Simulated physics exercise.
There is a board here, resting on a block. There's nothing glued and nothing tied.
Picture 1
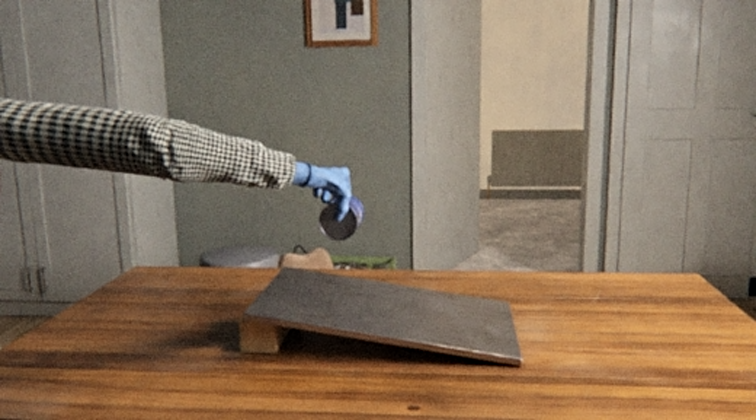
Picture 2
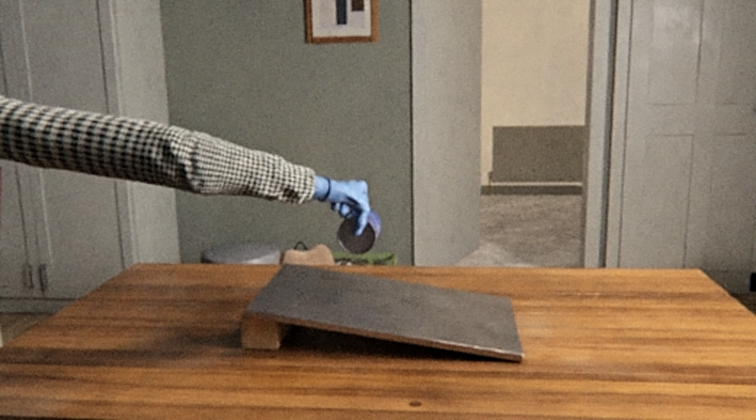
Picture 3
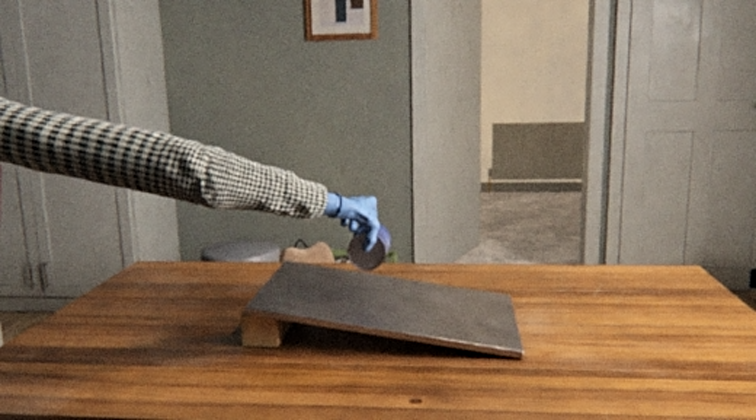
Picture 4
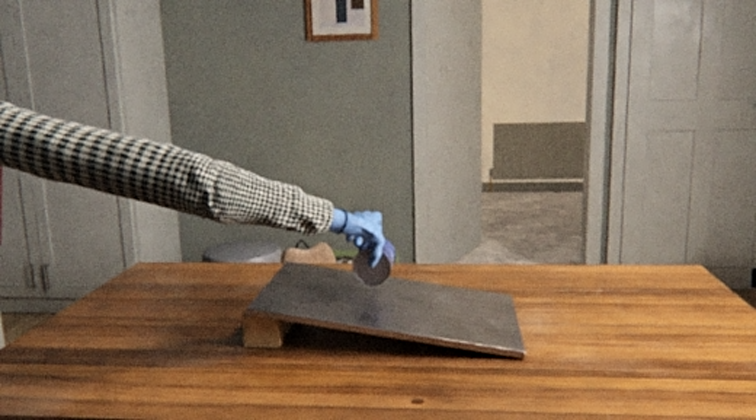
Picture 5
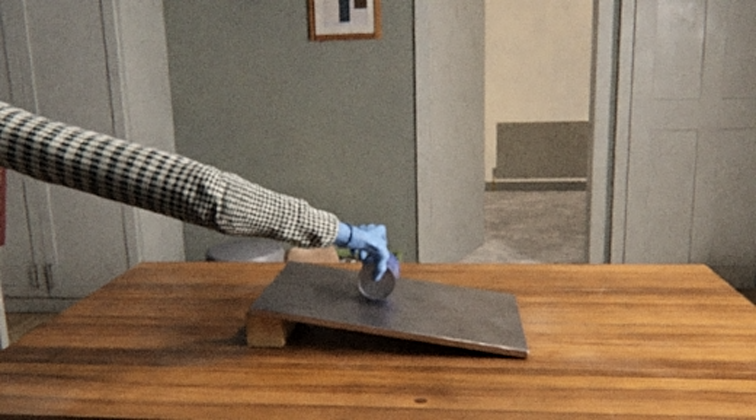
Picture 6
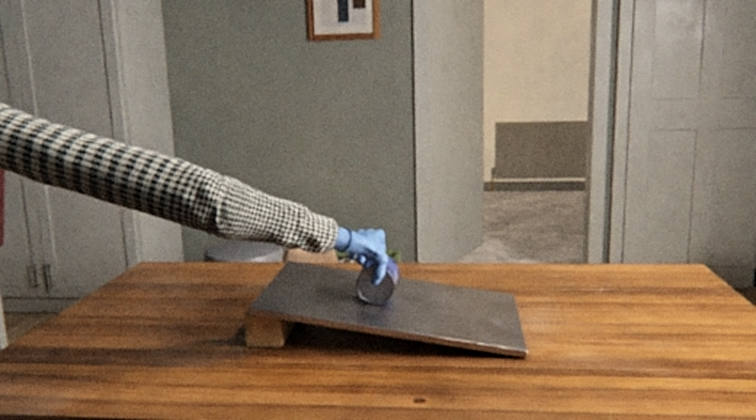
A blue-gloved hand in a black-and-white checked sleeve reaches from the left, holding a round blue tin above a dark sloping board on a wooden table. Seen from the front, the board rests on a block at its left, with a green wall, framed picture and open doorway behind. The hand lowers the tin down and slightly right, setting it on the board while still gripping it.
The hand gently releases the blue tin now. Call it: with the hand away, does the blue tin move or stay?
It moves down the board.
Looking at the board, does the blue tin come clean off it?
Off the top.
Then, 1.10 s after the last picture, blue tin now off the board.
Then, 1.80 s after the last picture, things are still on the move.
By the end, off the board, blue tin. The blue tin runs down the board.
